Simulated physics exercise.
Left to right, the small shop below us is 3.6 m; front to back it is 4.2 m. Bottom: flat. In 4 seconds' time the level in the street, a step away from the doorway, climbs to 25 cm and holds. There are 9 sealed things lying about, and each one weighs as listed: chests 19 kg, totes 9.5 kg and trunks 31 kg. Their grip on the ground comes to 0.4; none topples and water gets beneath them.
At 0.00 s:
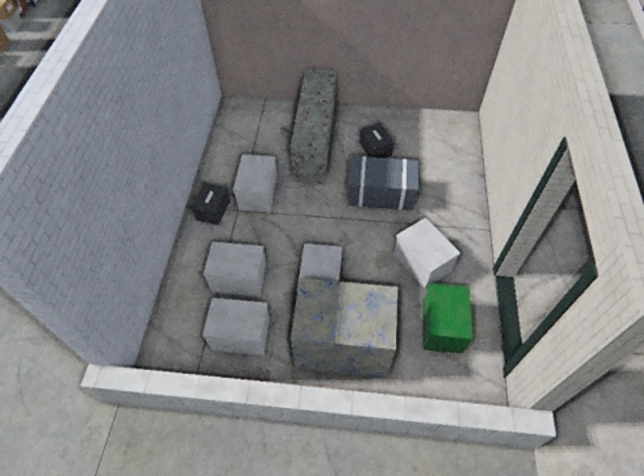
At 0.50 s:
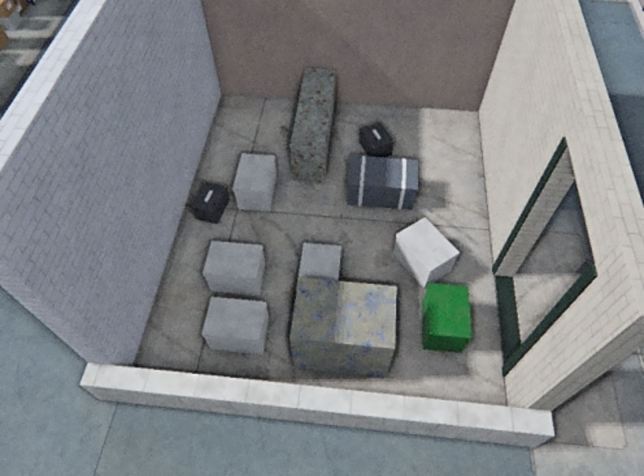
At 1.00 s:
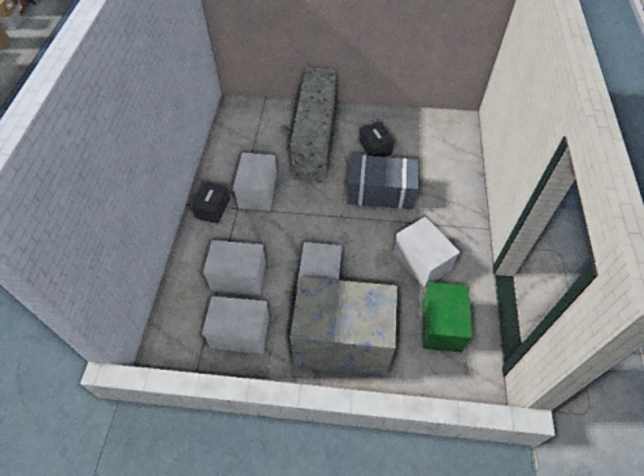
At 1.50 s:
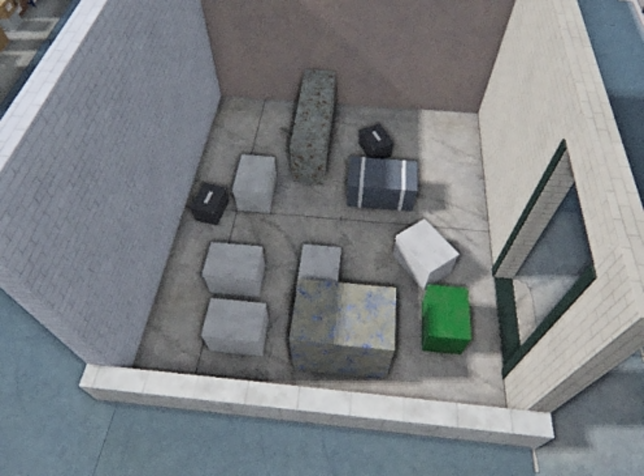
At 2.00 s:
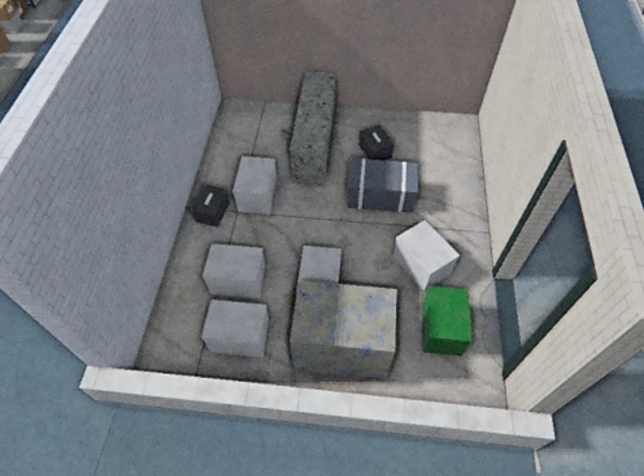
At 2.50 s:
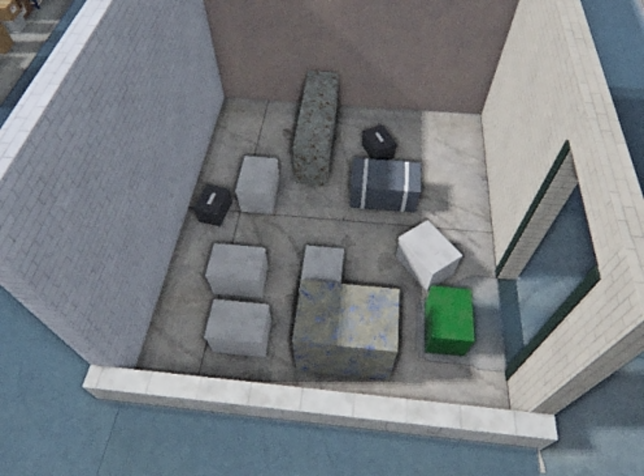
A small roofless shop with scattered boxes and a green chest stayed still while bluish water spread over the pavement outside, first in front, then past the doorway on the right.
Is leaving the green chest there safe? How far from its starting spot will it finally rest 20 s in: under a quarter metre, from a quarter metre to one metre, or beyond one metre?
Watching it, I'd expect a big movement overall.
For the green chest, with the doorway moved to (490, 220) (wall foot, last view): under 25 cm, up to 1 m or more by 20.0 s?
Under that change the green chest is pushed a bit.
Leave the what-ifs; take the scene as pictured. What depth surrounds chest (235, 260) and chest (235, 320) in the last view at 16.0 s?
I'd estimate 19 cm for the first and 20 cm for the second.
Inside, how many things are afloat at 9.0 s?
6.
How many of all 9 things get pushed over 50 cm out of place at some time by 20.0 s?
I make that 9.
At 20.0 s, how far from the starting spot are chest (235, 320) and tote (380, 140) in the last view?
Net displacement, in order: 10 cm; 120 cm.
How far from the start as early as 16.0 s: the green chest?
Close to 400 cm.
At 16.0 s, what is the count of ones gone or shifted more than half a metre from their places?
Result: 7.
After 4.0 s the green chest is near (415, 319), 0.4 m from its start, aground; 0 afloat.
After 9.0 s the green chest is near (319, 221), 1.7 m from its start, afloat; 6 afloat.
After 16.0 s the green chest is near (259, 89), 3.8 m from its start, afloat; 9 afloat.
After 20.0 s the green chest is near (261, 85), 3.8 m from its start, afloat; 9 afloat.
